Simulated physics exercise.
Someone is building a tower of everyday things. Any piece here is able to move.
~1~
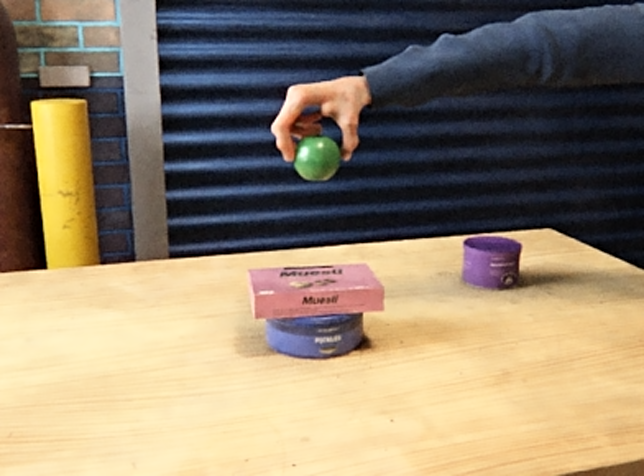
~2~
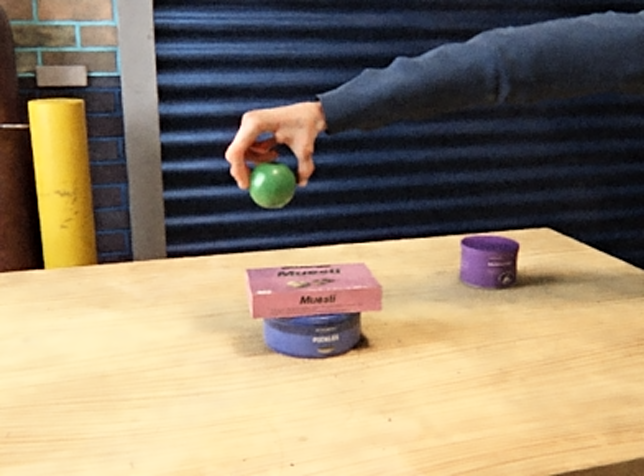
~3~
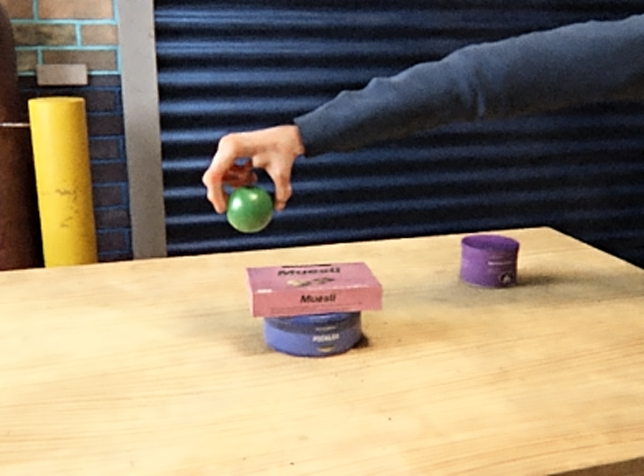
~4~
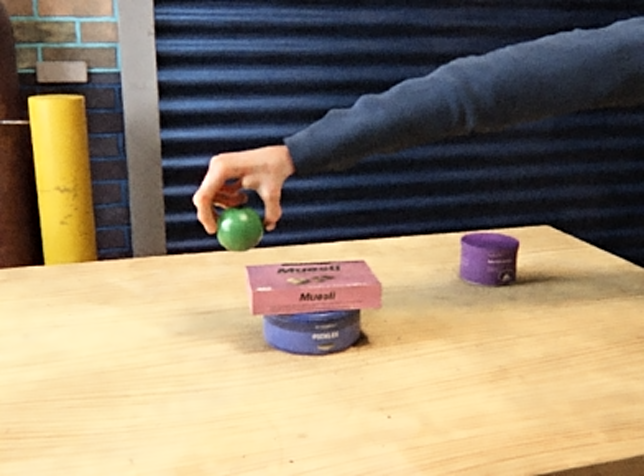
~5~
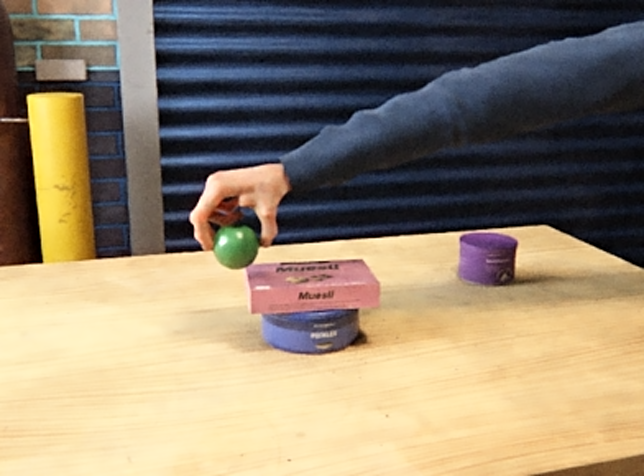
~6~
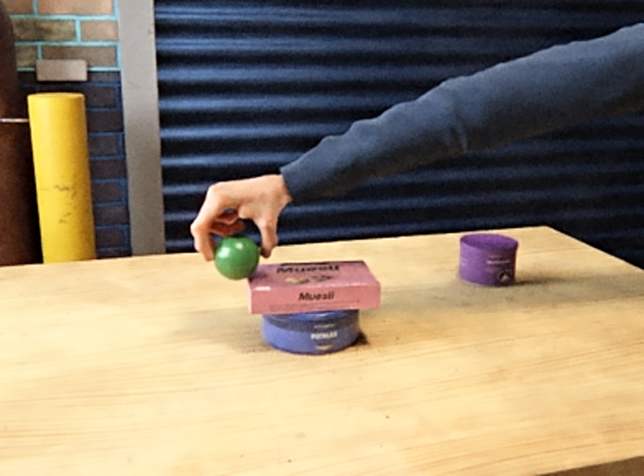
Green apple held in a hand moving down and left to the left edge of a pink packet on a blue tub.
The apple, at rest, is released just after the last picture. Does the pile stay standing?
No: It is going to lose a part.
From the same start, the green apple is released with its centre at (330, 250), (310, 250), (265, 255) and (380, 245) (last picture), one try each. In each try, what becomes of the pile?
Case one: Stable. Case two: Stable. Case three: Stable. Case four: Falls over.
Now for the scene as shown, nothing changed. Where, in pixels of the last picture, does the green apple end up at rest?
Near (190, 328).
Then, 0.30 s later than the last frame, green apple now fallen.
Then, 0.40 s later than the last frame, things are still on the move.
Then, 0.50 s later than the last frame, as before.
Then, 2.10 s later than the last frame, nothing new.
When it is over, fallen, green apple; the other 3 as before. End places, in pixels of the last picture, green apple near (190, 328). The pile comes apart.
